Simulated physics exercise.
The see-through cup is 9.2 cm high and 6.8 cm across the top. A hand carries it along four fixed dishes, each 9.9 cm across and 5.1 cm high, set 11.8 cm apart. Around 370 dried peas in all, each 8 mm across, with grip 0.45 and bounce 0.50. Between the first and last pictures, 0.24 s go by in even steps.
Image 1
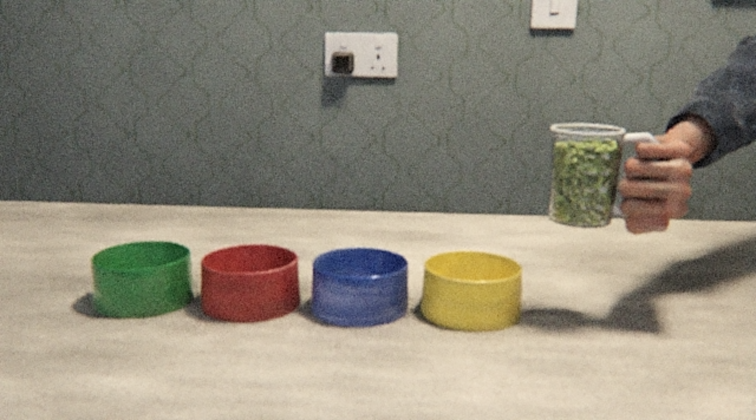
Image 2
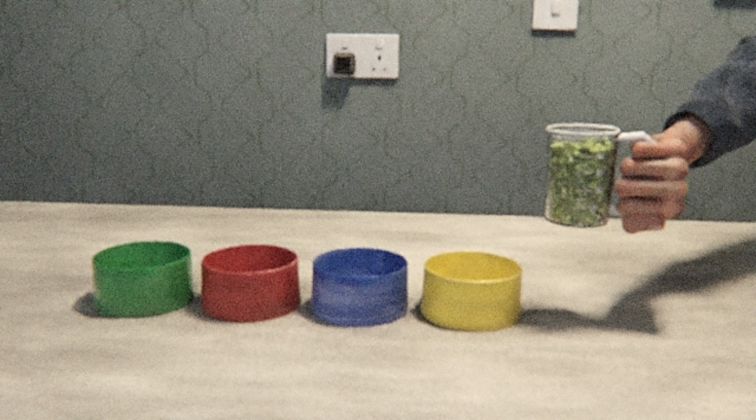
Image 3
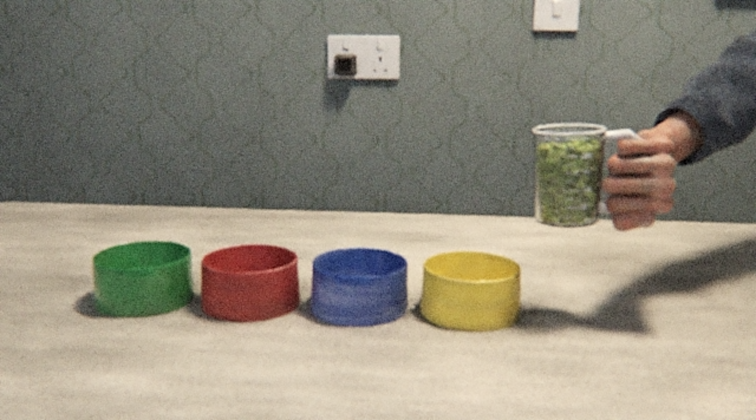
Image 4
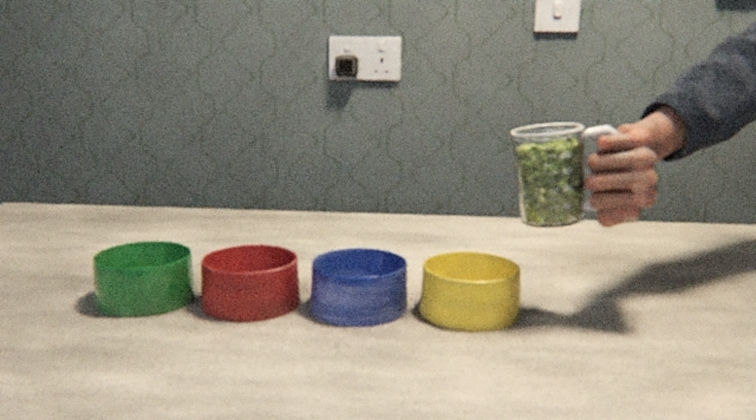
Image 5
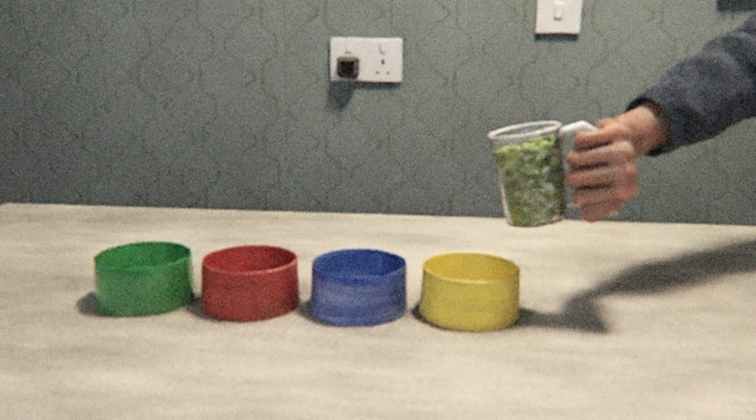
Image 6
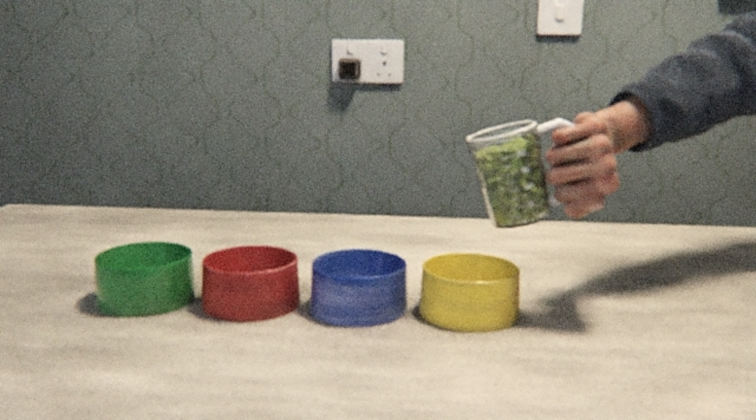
On a pale tabletop against a patterned grey-green wall, green, red, blue and yellow dishes sit in a row while a hand at the right holds up a clear cup of green pieces by its handle. The hand moves the cup slowly left toward the yellow dish, gradually tilting it leftward.
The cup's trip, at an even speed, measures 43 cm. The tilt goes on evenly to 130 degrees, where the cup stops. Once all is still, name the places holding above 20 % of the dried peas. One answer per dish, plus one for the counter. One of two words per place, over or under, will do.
Red - under, blue - under, green - over, yellow - under, counter - over.
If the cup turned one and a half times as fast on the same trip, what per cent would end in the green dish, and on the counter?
Then the green dish would get 80 and the counter 10.
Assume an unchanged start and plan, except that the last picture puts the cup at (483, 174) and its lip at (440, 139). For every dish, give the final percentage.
Then red 0, blue 0, green 90, and yellow 0.
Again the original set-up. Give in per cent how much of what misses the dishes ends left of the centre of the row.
Estimated share comes to about 100 per cent.
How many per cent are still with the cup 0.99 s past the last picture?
Roughly 70 per cent, I'd say.
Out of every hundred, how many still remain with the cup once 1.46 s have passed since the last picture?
Roughly 0 in a hundred.
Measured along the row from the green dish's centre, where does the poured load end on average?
Roughly 5 cm to the left.
Then, 0.59 s after the last picture, tilt 70 degrees; cup holds 100 %.
Then, 0.99 s after the last picture, tilt 106 degrees; cup holds 70 %, green 15 %.
Then, 1.46 s after the last picture, tilt 130 degrees; cup holds 0 %, green 75 %.
In the end, red 0 %, blue 0 %, green 75 %, yellow 0 %, counter 25 %.
